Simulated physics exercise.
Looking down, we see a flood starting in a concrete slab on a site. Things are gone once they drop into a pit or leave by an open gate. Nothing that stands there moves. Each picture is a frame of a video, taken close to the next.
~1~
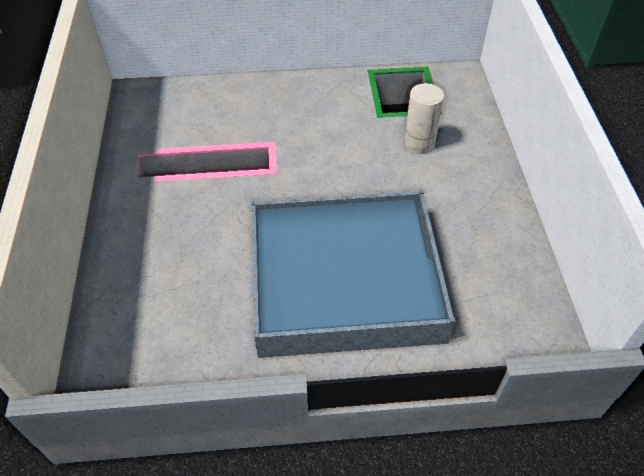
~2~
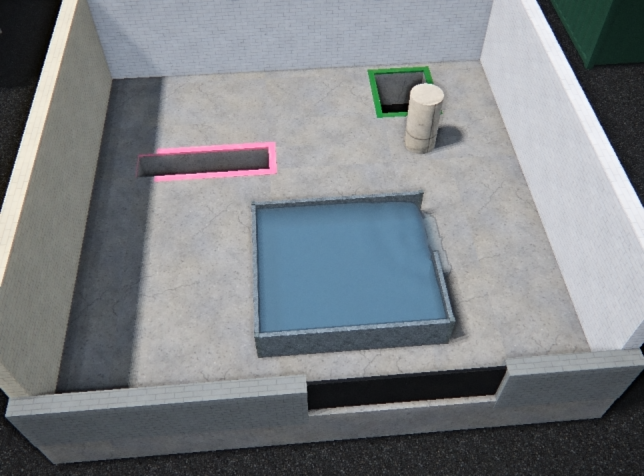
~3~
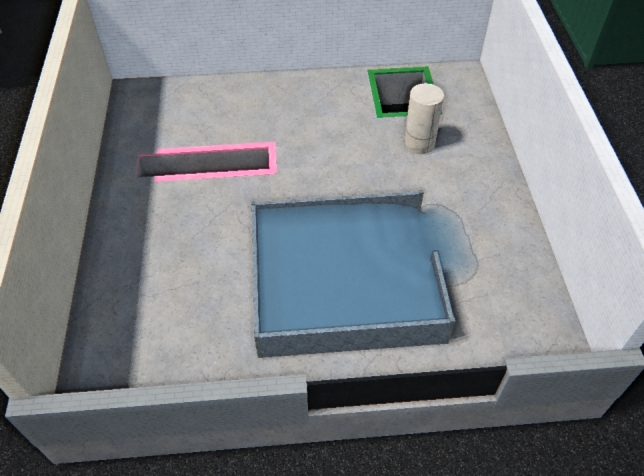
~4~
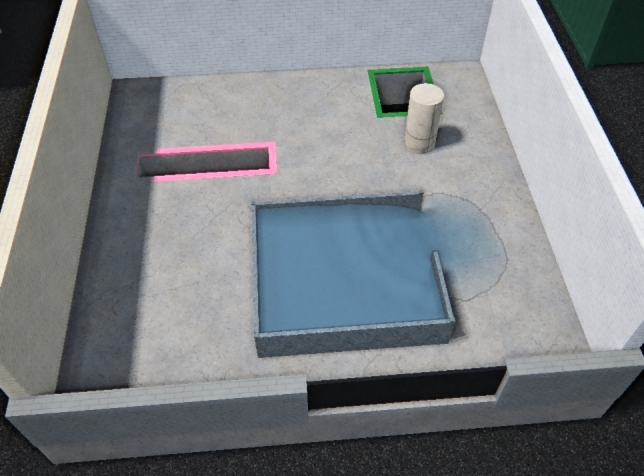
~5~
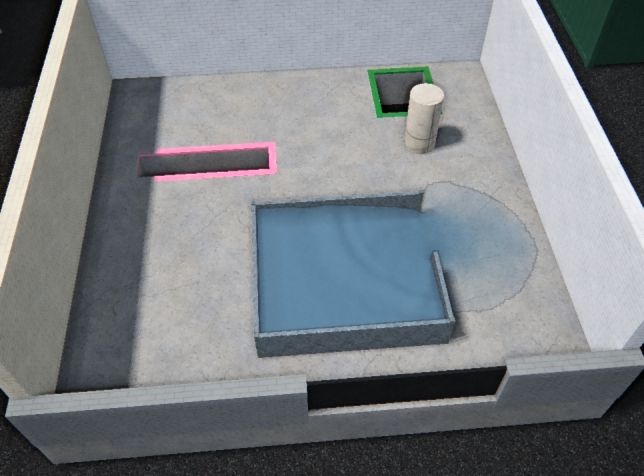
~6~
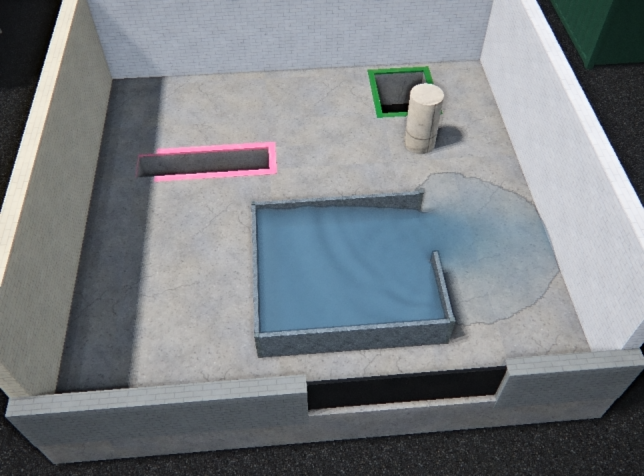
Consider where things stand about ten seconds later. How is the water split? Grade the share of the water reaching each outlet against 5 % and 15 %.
By my reckoning the gate stays under 5 %, the pink pit stays under 5 %, the green pit goes over 15 %.
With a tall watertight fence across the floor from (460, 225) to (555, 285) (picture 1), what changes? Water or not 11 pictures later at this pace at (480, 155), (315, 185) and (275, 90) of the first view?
Result in the order given: Drowned, unaffected, unaffected.
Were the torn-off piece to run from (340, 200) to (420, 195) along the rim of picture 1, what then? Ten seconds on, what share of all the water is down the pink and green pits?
Per cent: Pink 8, green 35.
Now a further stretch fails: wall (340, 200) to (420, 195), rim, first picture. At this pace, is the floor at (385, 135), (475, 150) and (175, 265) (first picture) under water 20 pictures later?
Point 1: Inundated; point 2: Inundated; point 3: Unwetted.
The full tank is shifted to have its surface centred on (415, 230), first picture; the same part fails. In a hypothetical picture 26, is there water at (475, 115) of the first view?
Outcome noted: Waterlogged.
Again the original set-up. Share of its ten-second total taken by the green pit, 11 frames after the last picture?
Around 0 in a hundred.
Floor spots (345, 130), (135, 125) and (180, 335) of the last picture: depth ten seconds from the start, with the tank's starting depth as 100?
Depths of roughly 2, 0 and 4 per cent.
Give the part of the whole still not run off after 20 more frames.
About 98 per cent.
A moment on, water covers 10 % of the floor; the gate 0 %, the pink pit 0 %, the green pit 0 %.
Next, water covers 20 % of the floor; the gate 0 %, the pink pit 0 %, the green pit 0 %.
Then, water covers 30 % of the floor; the gate 0 %, the pink pit 0 %, the green pit 2 %.
Later, water covers 40 % of the floor; the gate 0 %, the pink pit 0 %, the green pit 14 %.
In the end, water covers 55 % of the floor; the gate 0 %, the pink pit 0 %, the green pit 28 %.
